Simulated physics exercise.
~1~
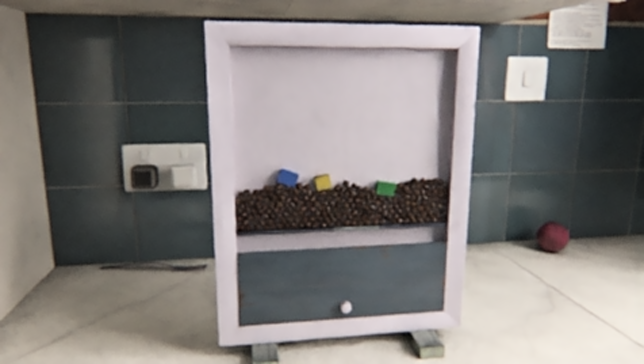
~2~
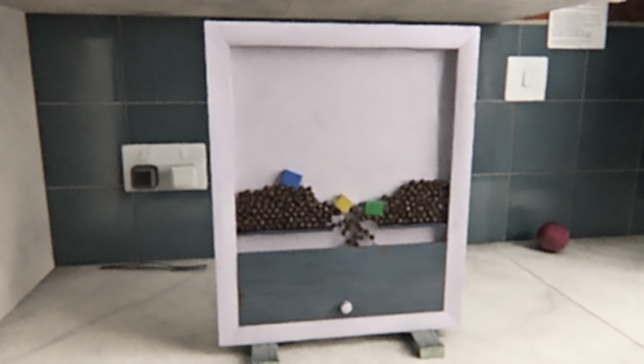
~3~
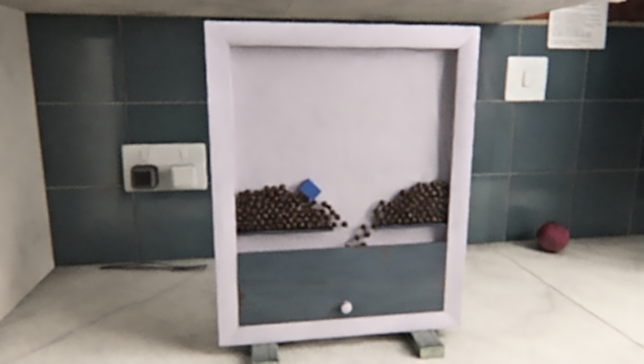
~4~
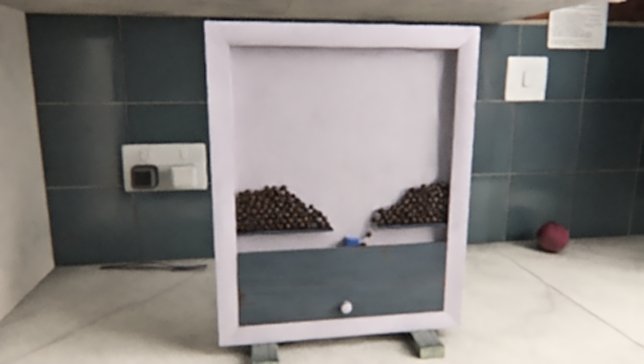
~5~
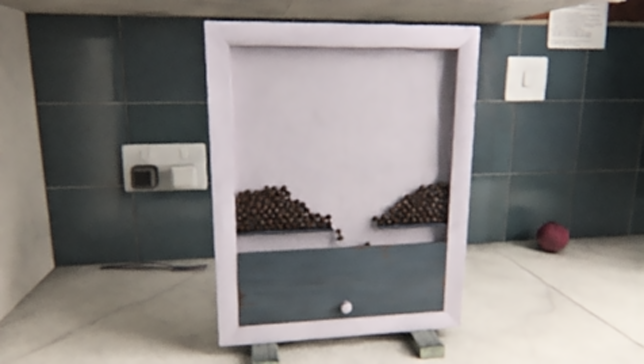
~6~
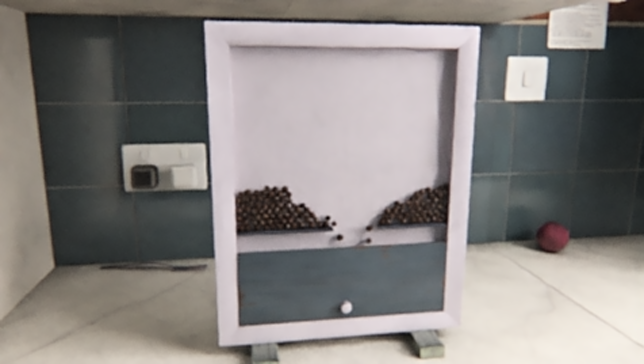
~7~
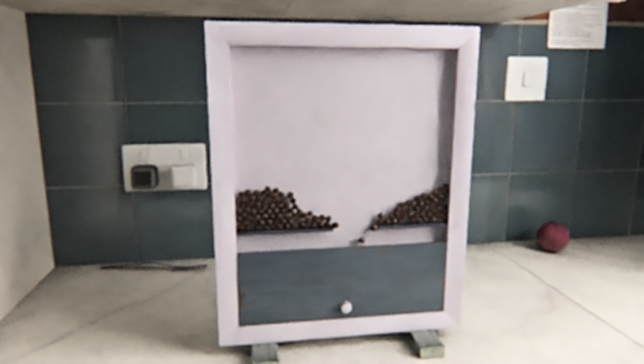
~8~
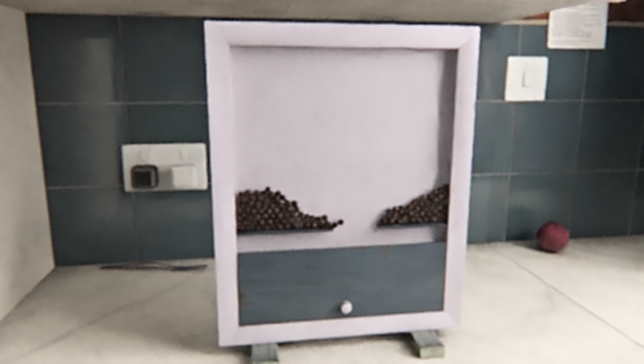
A pale-framed display case stands on a light countertop against dark tiles, seen from the front by a still camera, with a dark drawer panel below its window and a reddish ball to the right. Blue, yellow and green blocks rest from left to right on a bed of dark beads. A gap opens beneath the middle, and beads pour down as the yellow and green blocks slide inward and drop out of sight. The blue block then tips, slides right and falls through too. A few last beads trickle down, leaving two still, sloping heaps with an empty gap between them.
